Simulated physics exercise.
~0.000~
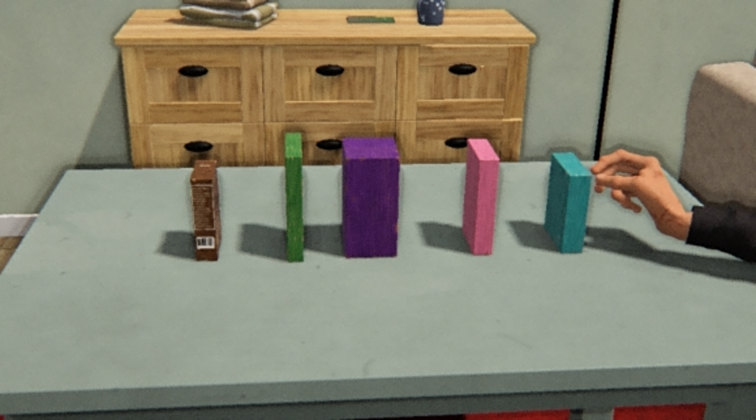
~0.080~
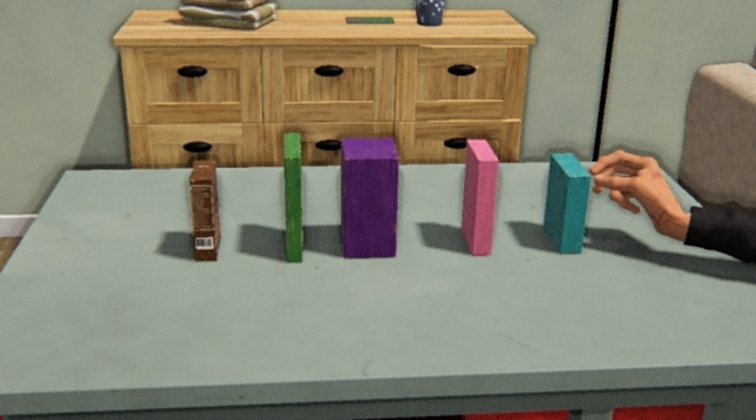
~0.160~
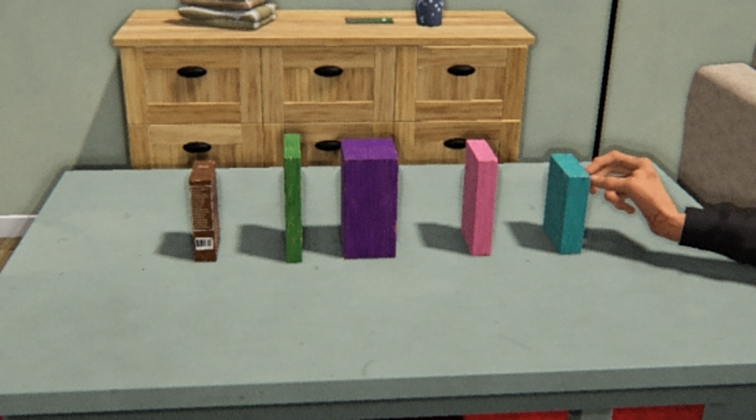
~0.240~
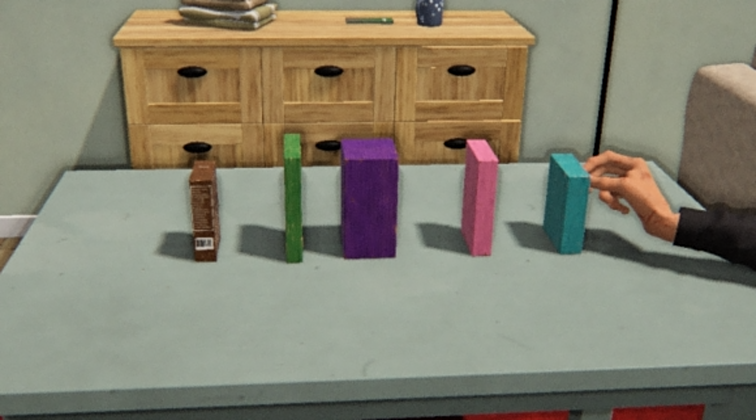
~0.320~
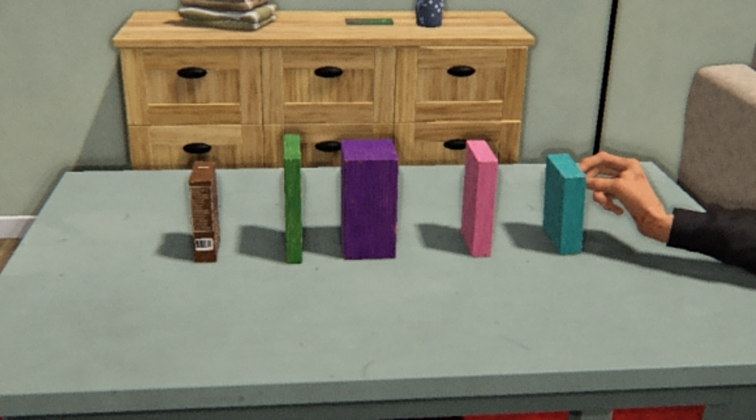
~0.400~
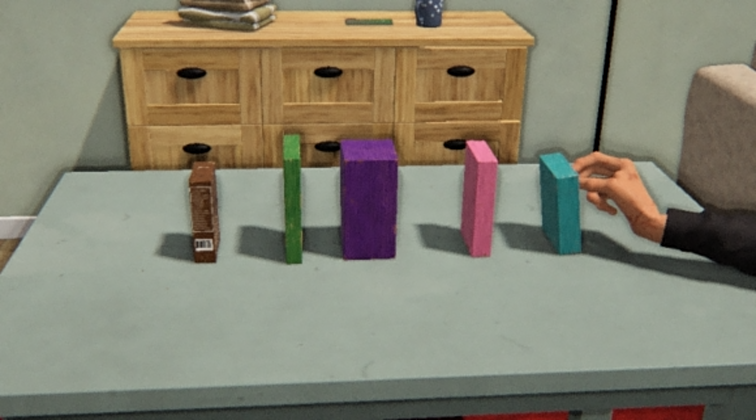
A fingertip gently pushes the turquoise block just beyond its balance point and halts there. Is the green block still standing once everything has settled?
Yes. Still up.
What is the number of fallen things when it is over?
That makes 2 altogether.
After 0.80 s, turquoise block 62° over.
After 1.00 s, turquoise block 90° over; pink board tipped 37° from how it was.
After 2.60 s, turquoise block 90° over; pink board tipped 55° from how it was.
By the end (3.8 s), tipped over on the table, pink board; the other 2 in place. Seen from the same camera at the end, green block near (293, 199).
